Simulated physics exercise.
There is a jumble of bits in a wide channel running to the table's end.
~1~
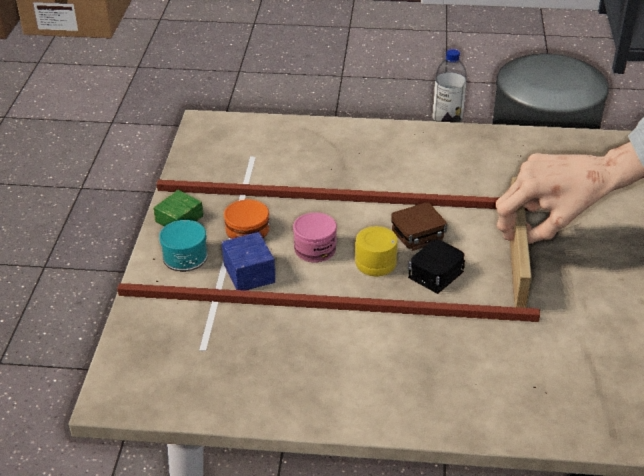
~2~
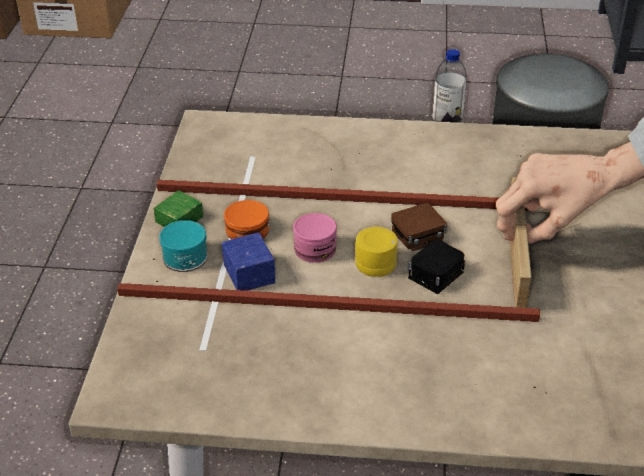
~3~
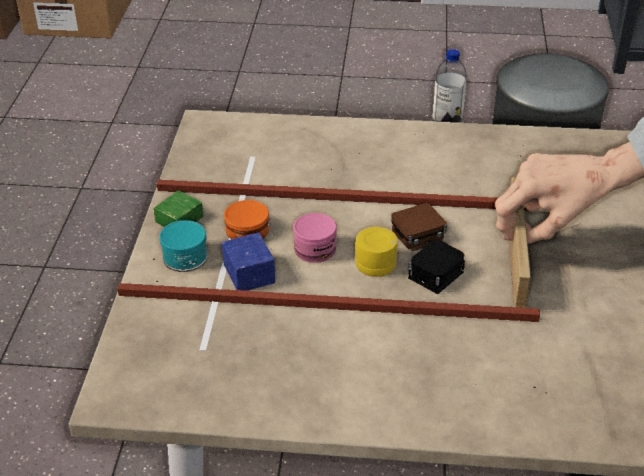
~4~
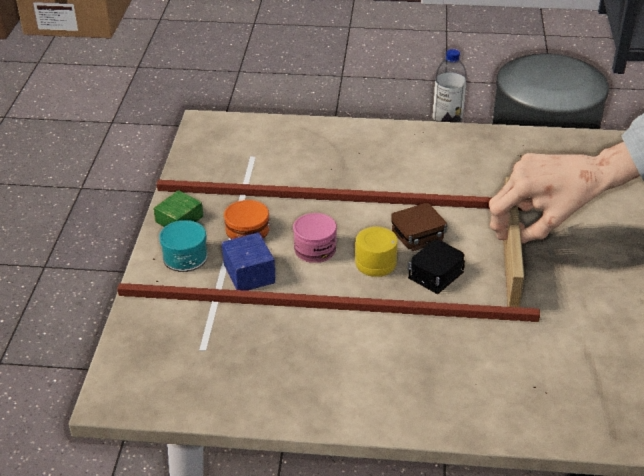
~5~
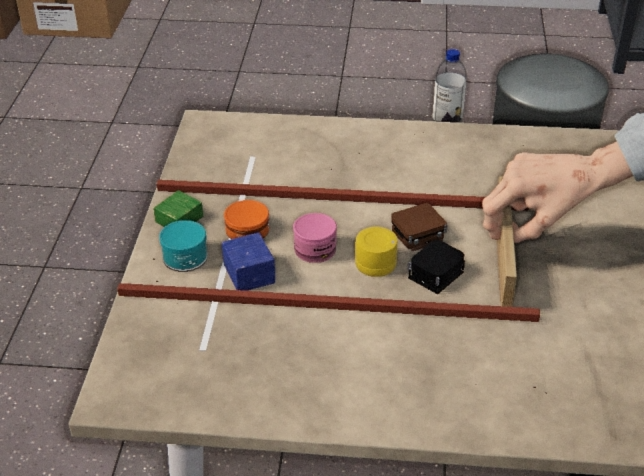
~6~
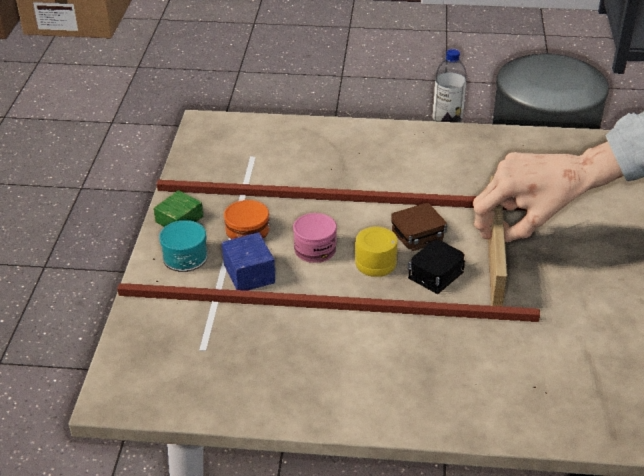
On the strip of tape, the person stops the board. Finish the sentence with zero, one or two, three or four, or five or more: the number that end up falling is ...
The number that end up falling is one or two.
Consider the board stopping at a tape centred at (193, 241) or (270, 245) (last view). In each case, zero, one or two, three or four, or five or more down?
Five or more, then none.
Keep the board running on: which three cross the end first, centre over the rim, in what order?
Green block, orange tub, pink tub.
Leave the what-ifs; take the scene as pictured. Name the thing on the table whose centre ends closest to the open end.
It's the turquoise pot.
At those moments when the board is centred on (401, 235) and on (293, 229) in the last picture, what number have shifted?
Counts: 4, 7.
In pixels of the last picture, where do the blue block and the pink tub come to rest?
You'll see the blue block at (159, 267), with the pink tub at (173, 209).
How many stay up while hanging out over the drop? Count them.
The total comes out at 1.
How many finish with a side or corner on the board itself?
At rest, 2 are in contact.
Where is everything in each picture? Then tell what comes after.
The first frame shows green block (179, 212); turquoise pot (184, 246); orange tub (247, 221); board (519, 242); tape (231, 243).
The second frame shows turquoise pot (184, 246); pink tub (315, 238).
The third frame shows orange tub (247, 222); yellow lid (376, 251).
The fourth frame shows green block (179, 212); blue block (249, 263).
The fifth frame shows turquoise pot (184, 246); black case (437, 267).
The sixth frame shows green block (179, 212); turquoise pot (184, 246); orange tub (247, 222); board (496, 240); tape (231, 243).
Soon after, none off yet; green block at rest near (179, 212); turquoise pot at rest near (184, 246); orange tub at rest near (247, 222).
At rest, the number that fall off is one or two; fallen, orange tub and green block.
